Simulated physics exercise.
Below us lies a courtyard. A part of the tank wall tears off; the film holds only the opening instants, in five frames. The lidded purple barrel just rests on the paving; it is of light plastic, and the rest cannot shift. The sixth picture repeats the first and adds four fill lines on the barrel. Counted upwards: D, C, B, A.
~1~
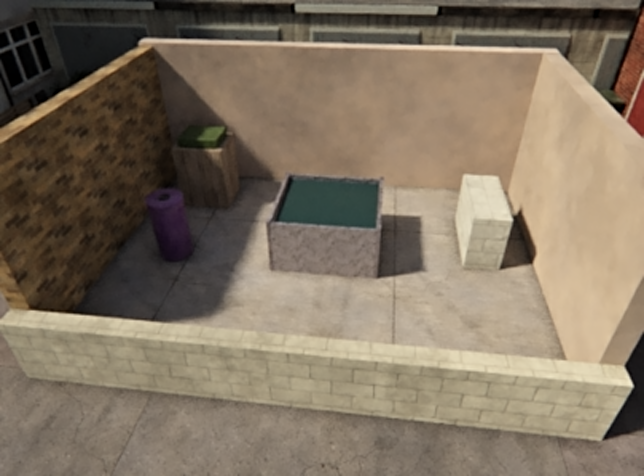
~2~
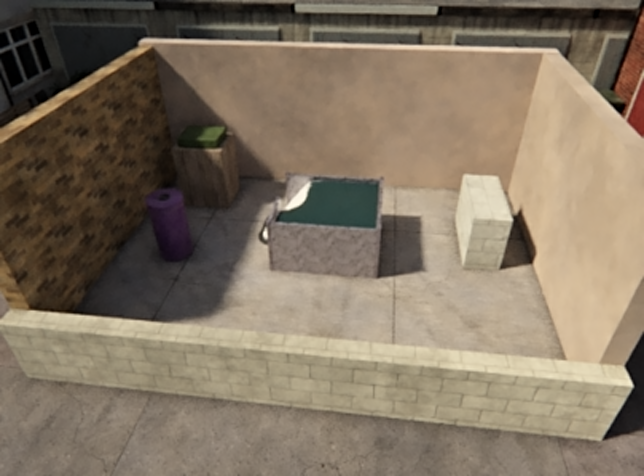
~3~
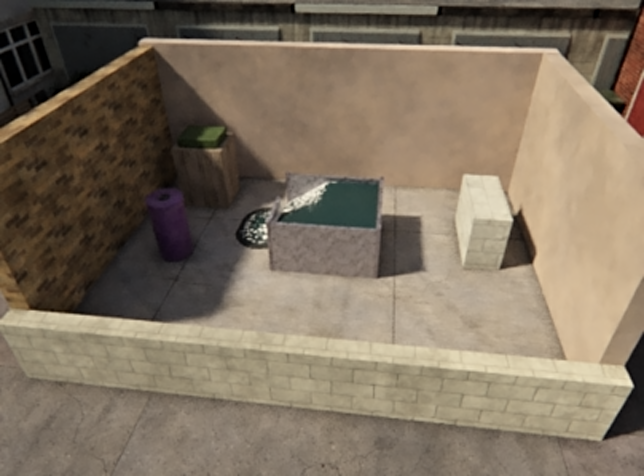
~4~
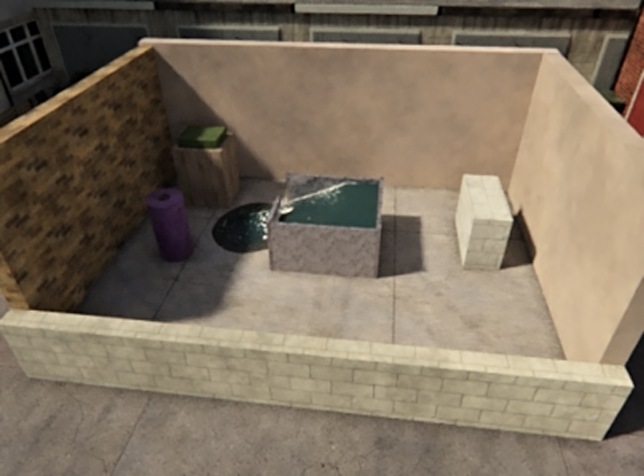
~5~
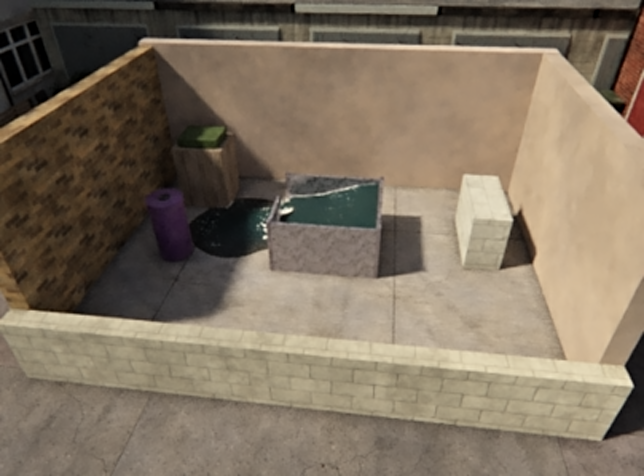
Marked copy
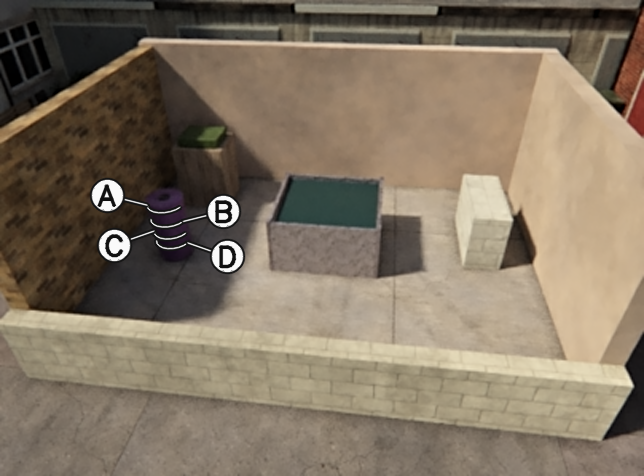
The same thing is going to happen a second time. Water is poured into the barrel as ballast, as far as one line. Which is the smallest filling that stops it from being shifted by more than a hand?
Choose D.
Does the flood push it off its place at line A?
No, that is safe.
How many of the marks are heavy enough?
All four.
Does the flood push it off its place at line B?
No, not at all.
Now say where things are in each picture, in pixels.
Lid of the purple barrel at (164, 197); tank full, its middle at (329, 204), in the first frame.
In the second frame, 1 % of the ground wet, in view closest to the barrel at (265, 233).
In the third frame, 3 % of the ground wet, in view closest to the barrel at (243, 233).
In the fourth frame, 5 % of the ground wet, in view closest to the barrel at (221, 237).
Lid of the purple barrel at (164, 197); 8 % of the ground wet, in view closest to the barrel at (204, 243), in the fifth frame.
On the marked copy, A at (158, 212); B at (162, 227); C at (165, 238); D at (167, 248); from the bottom up D, C, B, A.
With A, it does not move.
With B, it does not move.
With C, it does not move.
With D, it does not move.
